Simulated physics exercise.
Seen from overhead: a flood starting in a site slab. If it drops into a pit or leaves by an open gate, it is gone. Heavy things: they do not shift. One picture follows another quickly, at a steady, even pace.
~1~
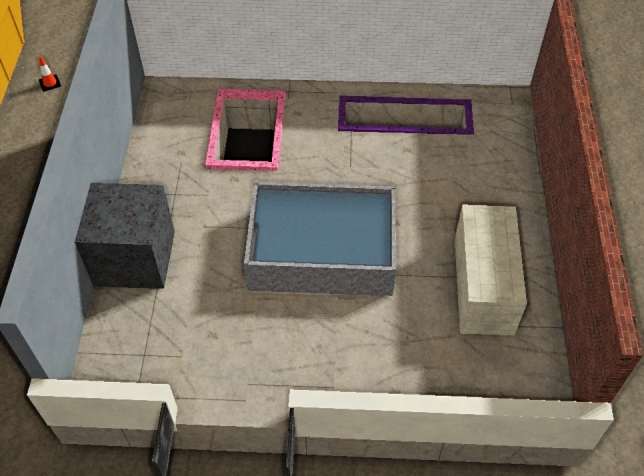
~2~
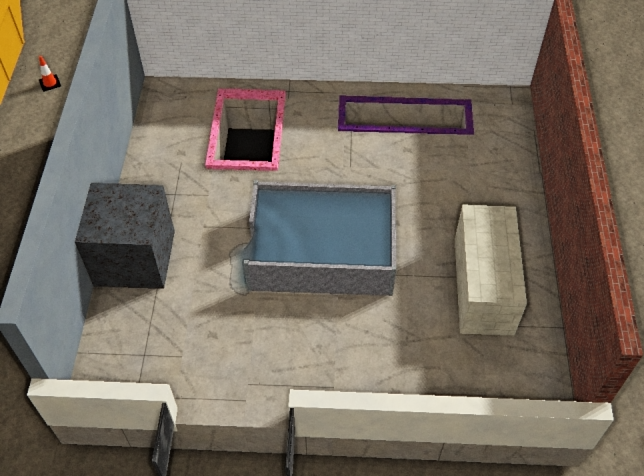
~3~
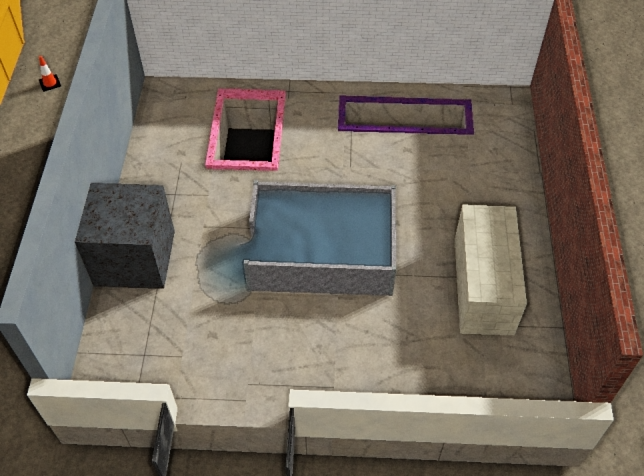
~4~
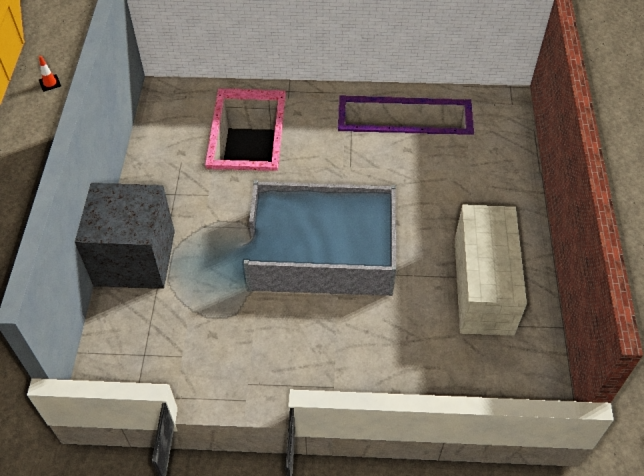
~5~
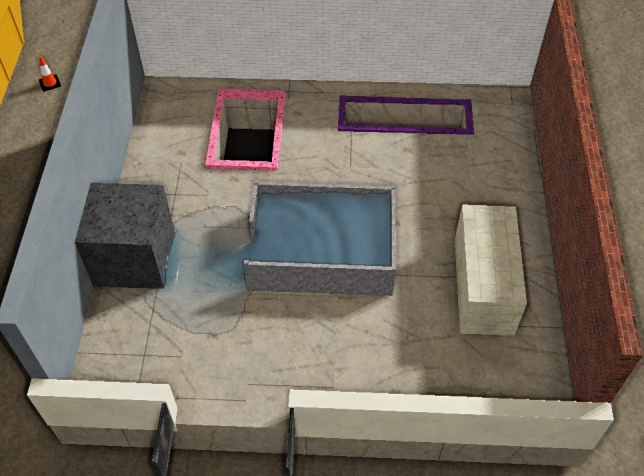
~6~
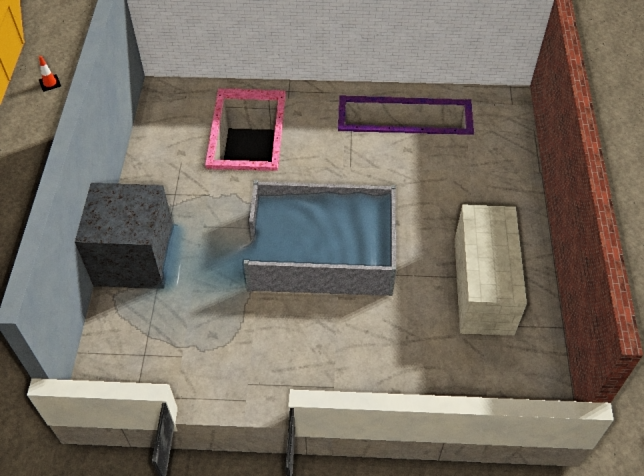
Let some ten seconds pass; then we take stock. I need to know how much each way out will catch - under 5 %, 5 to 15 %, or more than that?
In the end the gate carries off upward of fifteen per cent; the pink pit carries off beneath five per cent; the purple pit carries off beneath five per cent.
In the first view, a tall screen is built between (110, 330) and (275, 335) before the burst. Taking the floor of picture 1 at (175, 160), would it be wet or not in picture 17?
Submerged.
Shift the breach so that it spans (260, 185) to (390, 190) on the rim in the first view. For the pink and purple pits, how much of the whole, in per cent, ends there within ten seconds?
In per cent: Pink 12, purple 30.
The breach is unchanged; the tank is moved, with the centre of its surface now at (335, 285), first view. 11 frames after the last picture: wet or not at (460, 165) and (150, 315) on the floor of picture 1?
In that order: No water, wet.
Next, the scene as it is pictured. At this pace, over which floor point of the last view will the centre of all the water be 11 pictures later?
The water centres close to (255, 262).
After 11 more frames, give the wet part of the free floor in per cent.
Share estimate: About 25 per cent.
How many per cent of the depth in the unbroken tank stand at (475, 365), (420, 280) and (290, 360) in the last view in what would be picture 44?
Estimate: 2, 0, 2 %.
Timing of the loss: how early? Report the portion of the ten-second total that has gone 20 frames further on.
I'd put it at 10 per cent.
A moment on, water covers 15 % of the floor; the gate 0 %, the pink pit 0 %, the purple pit 0 %.
Next, water covers 25 % of the floor; the gate 0 %, the pink pit 0 %, the purple pit 0 %.
Then, water covers 40 % of the floor; the gate 1 %, the pink pit 1 %, the purple pit 0 %.
Later, water covers 60 % of the floor; the gate 6 %, the pink pit 1 %, the purple pit 0 %.
In the end, water covers 85 % of the floor; the gate 17 %, the pink pit 1 %, the purple pit 0 %.
